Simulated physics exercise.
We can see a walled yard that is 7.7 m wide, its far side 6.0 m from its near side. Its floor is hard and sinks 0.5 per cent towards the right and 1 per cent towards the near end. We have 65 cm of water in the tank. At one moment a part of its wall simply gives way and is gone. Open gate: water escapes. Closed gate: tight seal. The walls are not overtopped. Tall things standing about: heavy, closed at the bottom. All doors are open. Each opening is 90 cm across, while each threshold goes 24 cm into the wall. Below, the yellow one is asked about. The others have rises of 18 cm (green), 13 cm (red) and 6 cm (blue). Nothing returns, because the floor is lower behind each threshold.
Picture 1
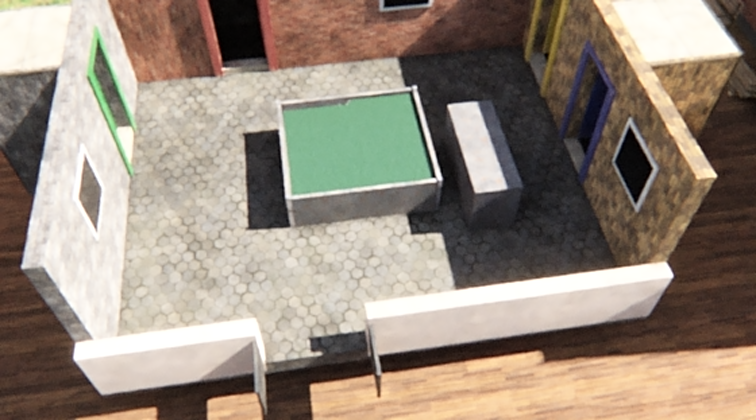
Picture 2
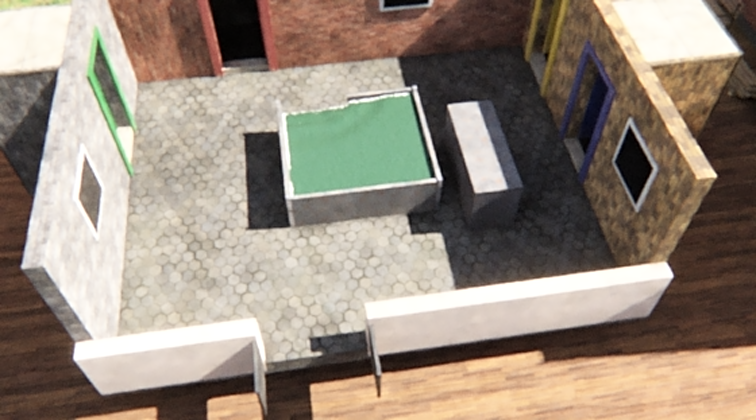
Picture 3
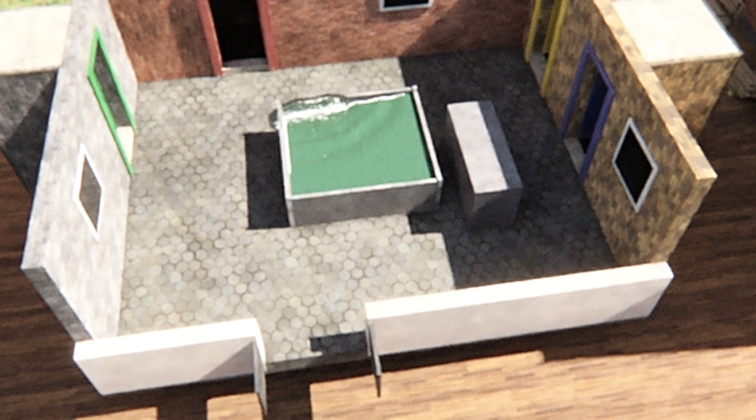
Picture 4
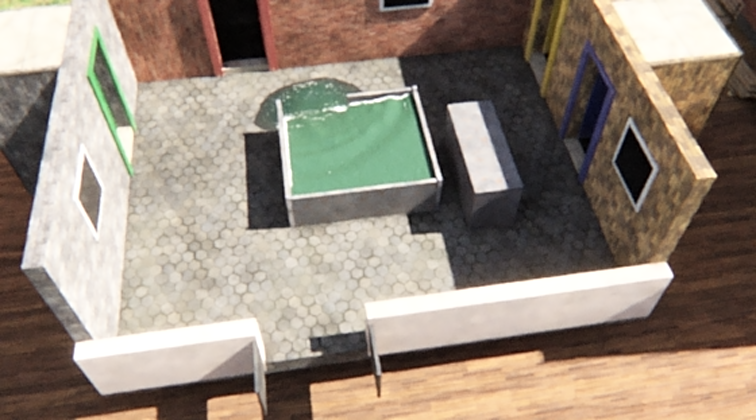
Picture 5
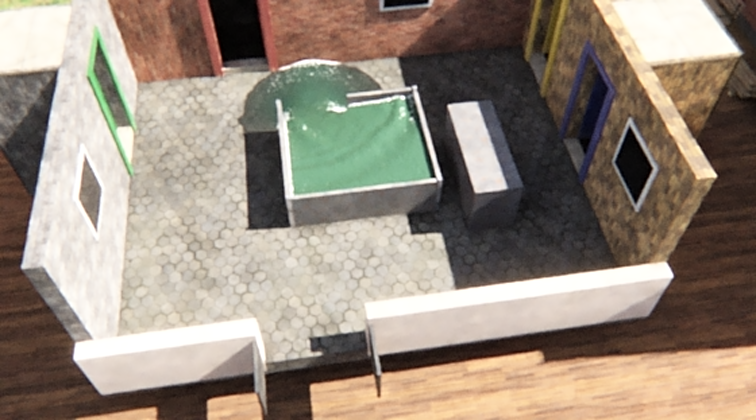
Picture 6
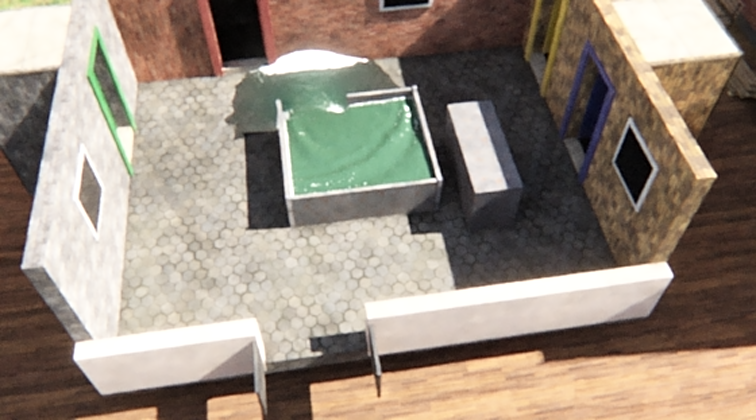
In a walled yard, green water in a raised tank pours through a gap in the far side and spreads across the paving.
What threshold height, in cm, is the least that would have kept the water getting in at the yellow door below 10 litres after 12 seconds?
The least height is about 16 cm.
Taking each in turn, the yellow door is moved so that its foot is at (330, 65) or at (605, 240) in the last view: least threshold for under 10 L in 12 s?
In turn: Roughly 34 cm, roughly 9.5 cm.
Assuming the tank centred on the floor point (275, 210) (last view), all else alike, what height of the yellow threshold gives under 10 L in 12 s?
Then roughly 11.5 cm.
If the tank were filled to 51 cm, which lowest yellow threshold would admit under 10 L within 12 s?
In that case, roughly 11.5 cm.
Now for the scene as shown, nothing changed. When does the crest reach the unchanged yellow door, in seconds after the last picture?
Approximately 2.6 s.
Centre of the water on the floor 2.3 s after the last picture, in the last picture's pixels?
The centre of all the water is around (331, 132).
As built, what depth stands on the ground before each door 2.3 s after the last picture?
In cm - green: 13, red: 22, yellow: 19, blue: 0.
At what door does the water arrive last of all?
Answer: Blue.
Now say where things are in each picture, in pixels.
In the first frame, still water, 65 cm deep, in the tank at (356, 143); the yellow door at (545, 35) is dry.
In the second frame, the front is at a hidden place, 0.3 m from the gap on the far side; 0.3 m2 of floor is wet, 65 cm left at the back.
In the third frame, water pours out on the far side and has run 0.8 m, to a hidden place; about 11 cm deep outside, 65 cm at the back.
In the fourth frame, water pours out on the far side and has run 1.3 m, to (310, 82); about 8 cm deep outside, 65 cm at the back.
In the fifth frame, the front is at (338, 65), 1.7 m from the gap on the far side; 3.5 m2 of floor is wet, 65 cm left at the back.
In the sixth frame, the front is at (368, 62), 1.8 m from the gap on the far side; 4.1 m2 of floor is wet, 62 cm left at the back; 3.0 m in a straight line remain to the yellow door at (545, 35).
Then, 0.7 s after the last picture water covers 15 % of the floor, deepest (42 cm) near (306, 74); it has not reached the yellow door.
Then, 2.3 s after the last picture water covers 40 % of the floor, deepest (32 cm) near (148, 84); 19 cm at the yellow door, 0 litres in over its 21 cm threshold.
Then, 11.3 s after the last picture water covers 95 % of the floor, deepest (12 cm) near (403, 328); 6 cm at the yellow door, 0 litres in over its 21 cm threshold.
At the yellow door as built, the water peaked near 21 cm, 2.5 s after the last picture.
Run again over the same 12 s with other heights there, 20 litres in over 14 cm, 1 litre over 19 cm. The limit of 10 litres is kept from about 16 cm up.
